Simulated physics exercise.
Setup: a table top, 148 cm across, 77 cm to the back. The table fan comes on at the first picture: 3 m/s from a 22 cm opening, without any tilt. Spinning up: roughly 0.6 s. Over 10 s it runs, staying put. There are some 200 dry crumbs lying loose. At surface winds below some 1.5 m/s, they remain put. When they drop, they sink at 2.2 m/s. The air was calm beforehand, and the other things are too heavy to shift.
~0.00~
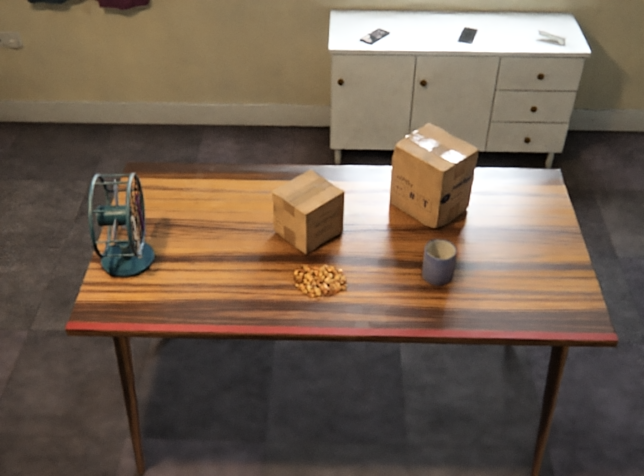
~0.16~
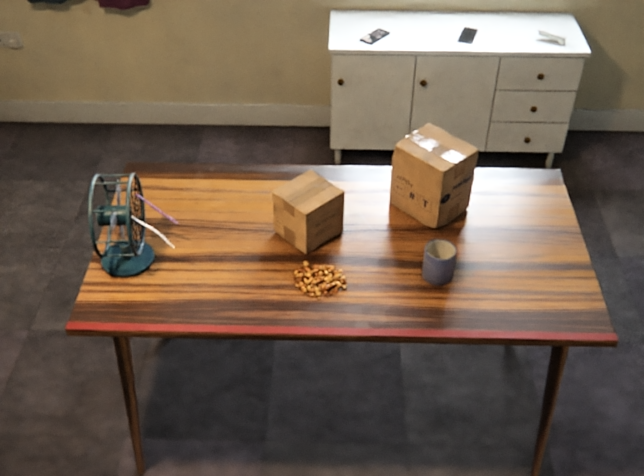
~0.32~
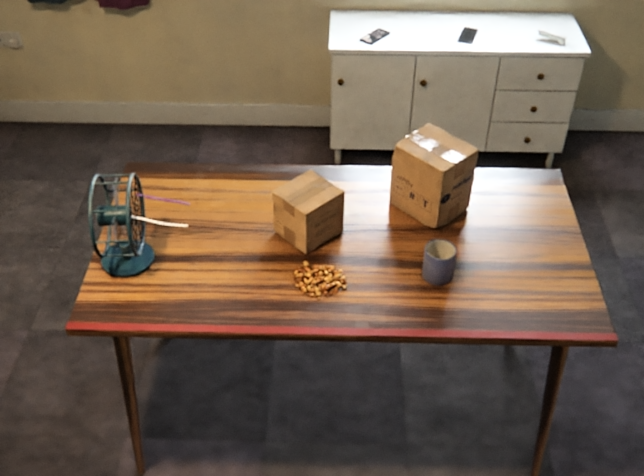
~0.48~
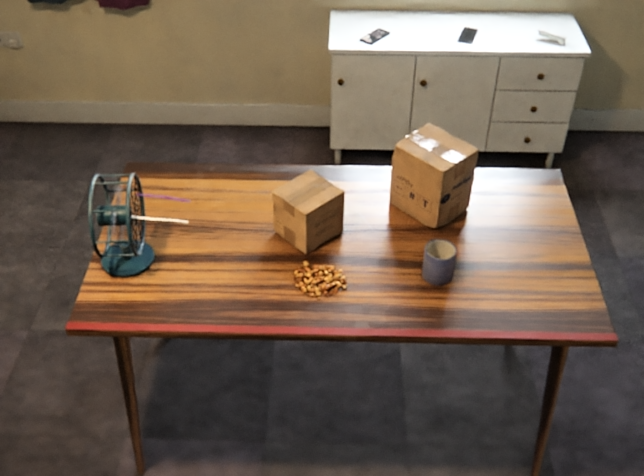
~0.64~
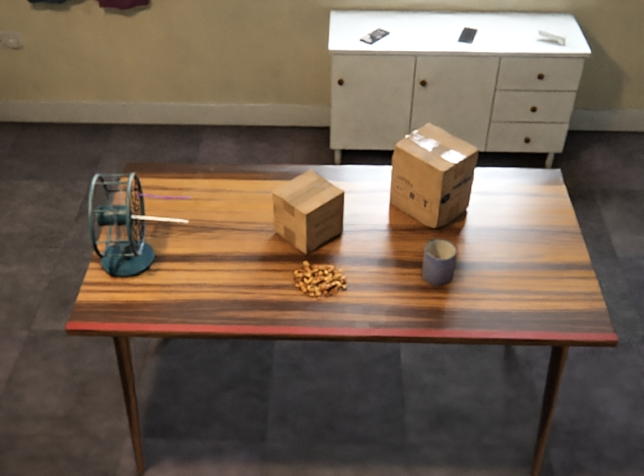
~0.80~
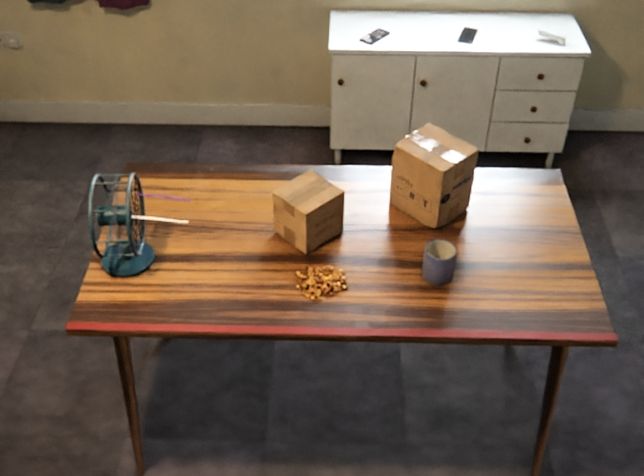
The clip shows a teal table fan at the left of a wooden table starting up, its ribbons lifting and streaming right, while the boxes and mug stay still and only a few crumbs in the loose pile shift slightly.
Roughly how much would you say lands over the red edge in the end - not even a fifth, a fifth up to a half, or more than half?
I'd say more than half.
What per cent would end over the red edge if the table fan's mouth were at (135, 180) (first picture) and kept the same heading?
Estimate: About 20 %.
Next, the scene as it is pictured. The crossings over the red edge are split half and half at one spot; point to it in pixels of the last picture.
(450, 338).
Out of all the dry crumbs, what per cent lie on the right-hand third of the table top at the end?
Share at the end: Close to 5 %.
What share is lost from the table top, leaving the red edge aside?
That lands at some 4 %.
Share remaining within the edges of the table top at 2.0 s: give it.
Roughly 40 %.
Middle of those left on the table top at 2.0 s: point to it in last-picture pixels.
I'd point to somewhere around (444, 319).
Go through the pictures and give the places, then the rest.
The middle of the dry crumbs is near (318, 281), none has stirred yet and the mouth of the table fan is at (118, 215), in the first picture.
The middle of the dry crumbs is near (322, 280), none has stirred yet and the red edge is centred on (340, 335), in the second picture.
The middle of the dry crumbs is near (322, 280), none has stirred yet, the top of a box is at (308, 191) and the top of a mug is at (441, 249), in the third picture.
The middle of the dry crumbs is near (322, 280) and none has stirred yet, in the fourth picture.
The middle of the dry crumbs is near (322, 280) and none has stirred yet, in the fifth picture.
The middle of the dry crumbs is near (322, 281), the farthest in sight from the table fan is at (347, 287) and about 10 % have left their places, in the sixth picture.
After 2.0 s, 44 % are on the move or not yet settled, 57 % are over the red edge; the middle of those still in play is near (444, 319).
After 3.2 s, 34 % are on the move or not yet settled, 68 % are over the red edge; the middle of those still in play is near (446, 325).
After 5.5 s, 20 % are on the move or not yet settled, 78 % are over the red edge; the middle of those still in play is near (445, 333).
After 10.0 s, at the end, 83 % are over the red edge.
